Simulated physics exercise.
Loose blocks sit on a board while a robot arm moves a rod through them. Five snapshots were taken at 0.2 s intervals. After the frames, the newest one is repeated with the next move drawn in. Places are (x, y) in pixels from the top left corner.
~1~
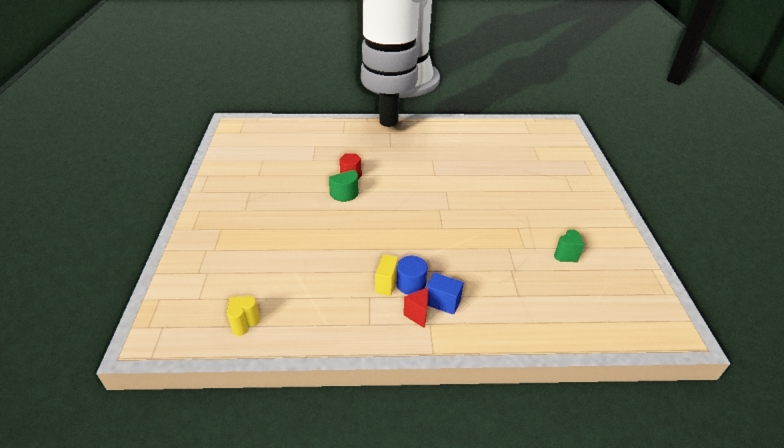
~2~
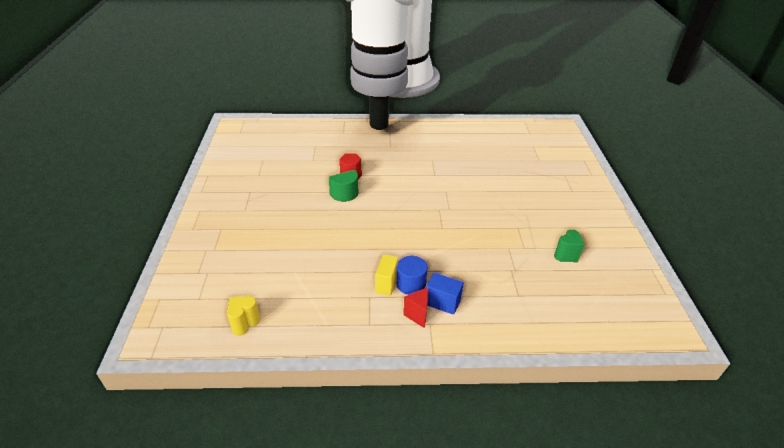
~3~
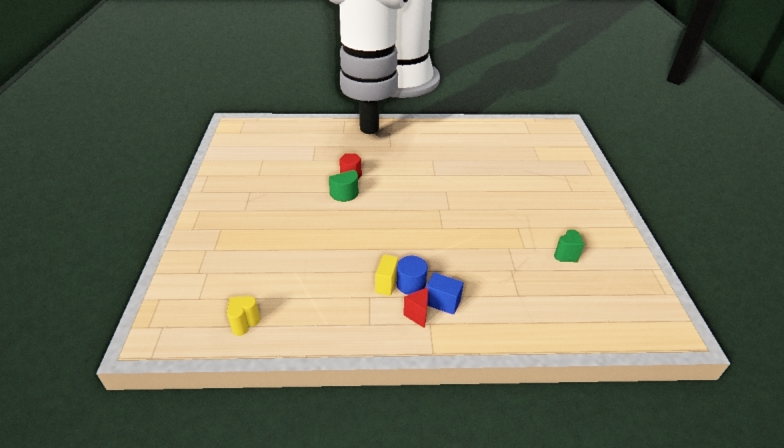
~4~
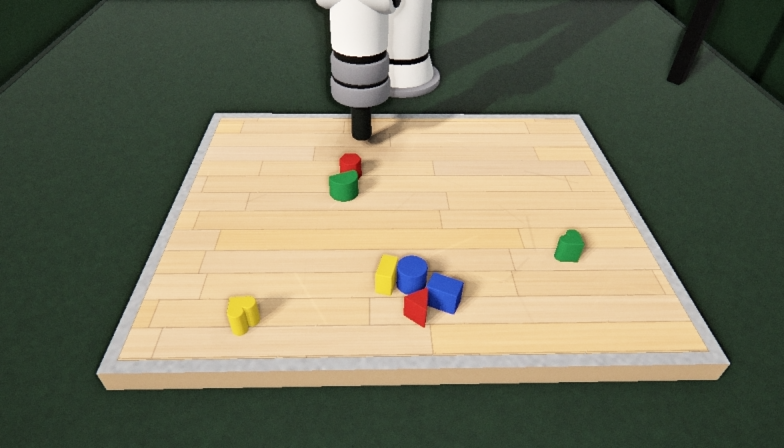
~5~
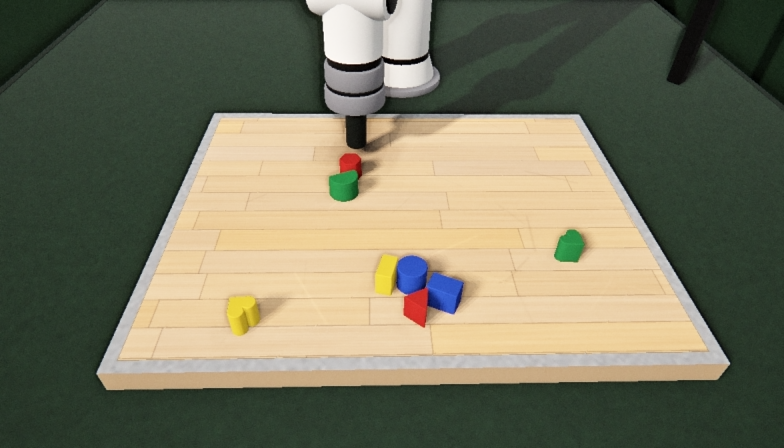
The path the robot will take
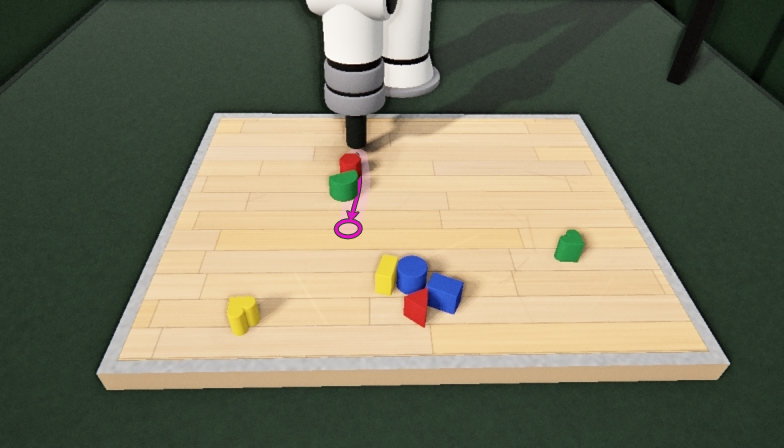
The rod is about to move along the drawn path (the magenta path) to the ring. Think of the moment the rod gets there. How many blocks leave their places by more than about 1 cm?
2.
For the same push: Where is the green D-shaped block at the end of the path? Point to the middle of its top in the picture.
I predict (328, 202).
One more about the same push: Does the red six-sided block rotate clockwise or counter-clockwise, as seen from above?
It rotates clockwise.
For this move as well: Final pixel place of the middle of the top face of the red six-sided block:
Top centre: (334, 177).
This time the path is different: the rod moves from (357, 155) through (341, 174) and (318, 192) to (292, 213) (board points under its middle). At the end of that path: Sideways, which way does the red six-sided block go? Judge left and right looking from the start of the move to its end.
Its sideways move is to the left.
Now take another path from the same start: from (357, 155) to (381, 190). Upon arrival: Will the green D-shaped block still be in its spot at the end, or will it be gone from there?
Once the path ends, it is where it was.
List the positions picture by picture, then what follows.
Lower end of the rod (389, 123), tops of blocks, green D-shaped block (345, 177), red six-sided block (350, 158), in the first picture.
Rod (379, 126), blocks as before, in the second picture.
Rod (370, 130), blocks as before, in the third picture.
Rod (362, 136), blocks as before, in the fourth picture.
Rod (357, 145), green D-shaped block (345, 177), red six-sided block (350, 158), in the fifth picture.
The drawn path runs from (357, 155) by way of (359, 189) to (348, 229).
What follows on the original path. One third of the way, rod (359, 166); green D-shaped block (345, 179); red six-sided block (344, 168), turned 50° clockwise.
Two thirds of the way, rod (355, 191); green D-shaped block (334, 193), turned 35° clockwise; red six-sided block (334, 177), turned 110° clockwise.
At the end, rod (348, 218); green D-shaped block (328, 202), turned 125° clockwise; red six-sided block (334, 177), turned 110° clockwise.
